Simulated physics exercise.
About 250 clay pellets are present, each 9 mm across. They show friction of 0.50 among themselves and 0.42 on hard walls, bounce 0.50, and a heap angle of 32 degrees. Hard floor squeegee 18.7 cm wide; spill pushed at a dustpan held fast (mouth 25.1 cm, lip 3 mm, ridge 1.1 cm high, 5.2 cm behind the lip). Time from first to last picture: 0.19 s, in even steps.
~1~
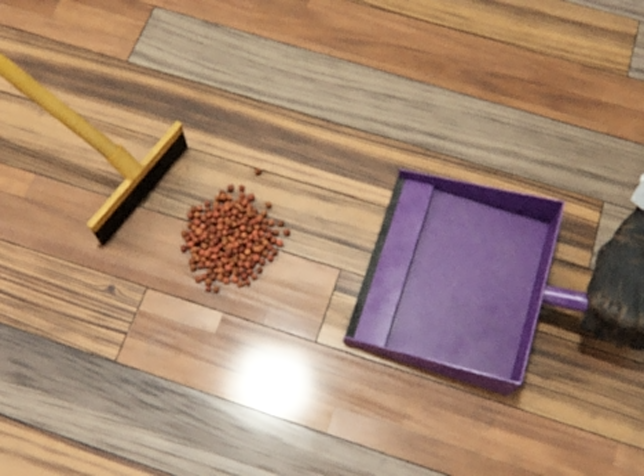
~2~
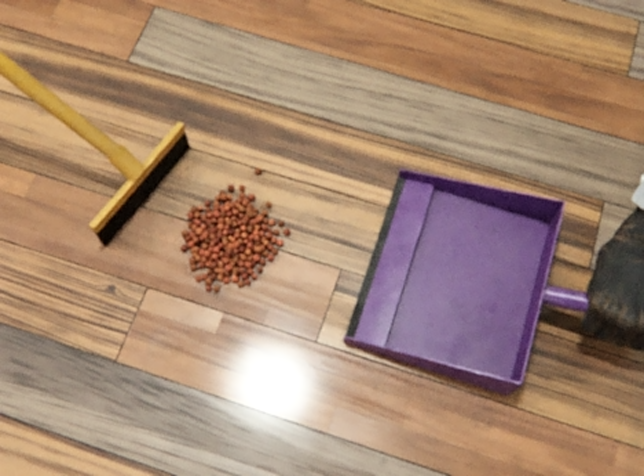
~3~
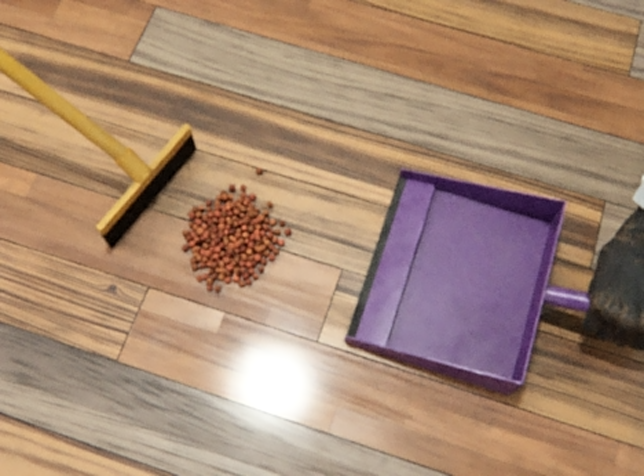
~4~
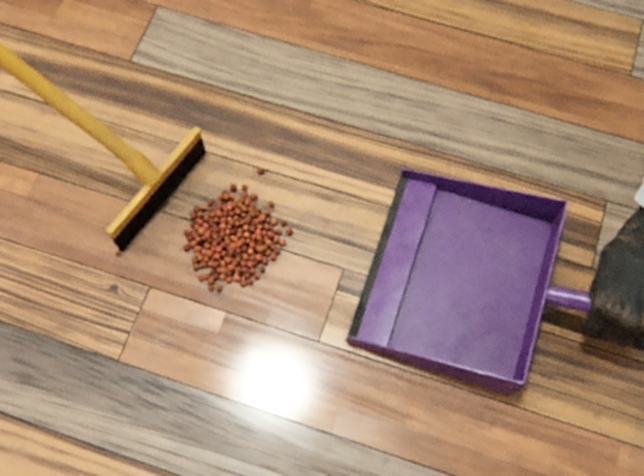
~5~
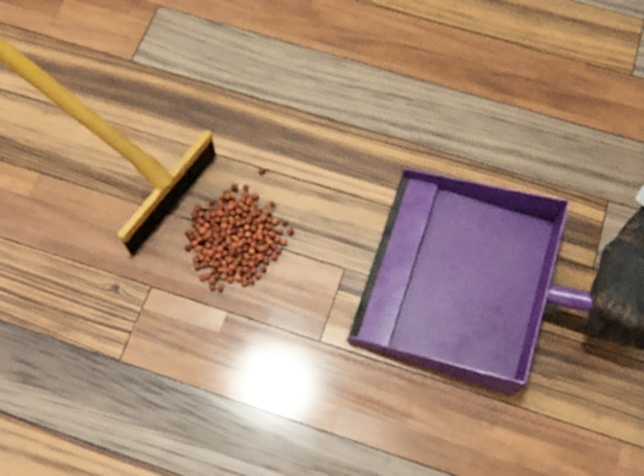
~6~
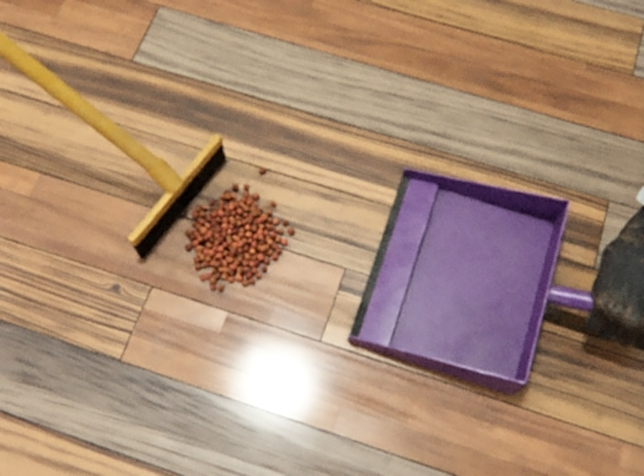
A small heap of reddish-brown pellets sits on a striped wood-plank floor, seen from above at an angle, with a bright glare spot below it. To the left is a yellow-handled squeegee with a dark edge, and to the right a purple dustpan gripped by a dark-gloved hand. The squeegee slides slowly a short way rightward, closing on the heap, while the pellets and dustpan stay put.
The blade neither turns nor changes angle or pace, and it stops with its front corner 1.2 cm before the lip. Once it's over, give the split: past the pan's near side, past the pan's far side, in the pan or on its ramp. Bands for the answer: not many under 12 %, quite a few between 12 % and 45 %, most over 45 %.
Near side: Quite a few; far side: Not many; pan: Quite a few.
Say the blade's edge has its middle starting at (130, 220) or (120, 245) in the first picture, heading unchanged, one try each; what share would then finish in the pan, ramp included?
The two tries give about 35 % and about 20 %.
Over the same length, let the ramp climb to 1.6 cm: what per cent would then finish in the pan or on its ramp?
That change would give about 20 per cent.
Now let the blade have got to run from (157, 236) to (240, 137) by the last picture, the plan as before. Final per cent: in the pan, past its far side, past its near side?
Final per cent - pan 10, far 0, near 5.
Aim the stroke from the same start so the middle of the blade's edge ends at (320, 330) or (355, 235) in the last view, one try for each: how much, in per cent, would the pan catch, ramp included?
About 25 % and 10 %.
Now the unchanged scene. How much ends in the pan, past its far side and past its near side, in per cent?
Near side 15 %, far side 0 %, pan 25 %.
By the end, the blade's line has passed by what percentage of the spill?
I'd say close to 10 per cent.
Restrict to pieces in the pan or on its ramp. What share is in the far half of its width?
I'd put it at around 30 per cent.
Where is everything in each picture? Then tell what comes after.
In the first picture, blade from (93, 227) to (179, 129), moved 0.0 cm, 0 of the pieces shifted so far; middle of the pieces at (230, 238); pan at (464, 285).
In the second picture, blade from (96, 228) to (181, 129), moved 0.3 cm, 0 of the pieces shifted so far; middle of the pieces at (230, 238).
In the third picture, blade from (102, 230) to (188, 131), moved 1.1 cm, 0 of the pieces shifted so far; middle of the pieces at (231, 238).
In the fourth picture, blade from (113, 233) to (197, 134), moved 2.4 cm, 0 of the pieces shifted so far; middle of the pieces at (233, 238).
In the fifth picture, blade from (124, 237) to (208, 138), moved 3.9 cm, 0 of the pieces shifted so far; middle of the pieces at (234, 238).
In the sixth picture, blade from (134, 241) to (218, 141), moved 5.3 cm, 0 of the pieces shifted so far; middle of the pieces at (235, 237); pan at (469, 284).
Then, 0.30 s after the last picture, middle of the blade 16 cm from the lip; 0 % over the lip, far side 0 %, near side 5 %.
Then, 0.50 s after the last picture, middle of the blade 9 cm from the lip; 0 % over the lip, far side 0 %, near side 10 %.
Then, 0.82 s after the last picture, middle of the blade 4 cm from the lip; 25 % over the lip, far side 0 %, near side 15 %.
In the end, near side 15 %, far side 0 %, pan 25 %, in front of the lip or behind the blade 60 %.
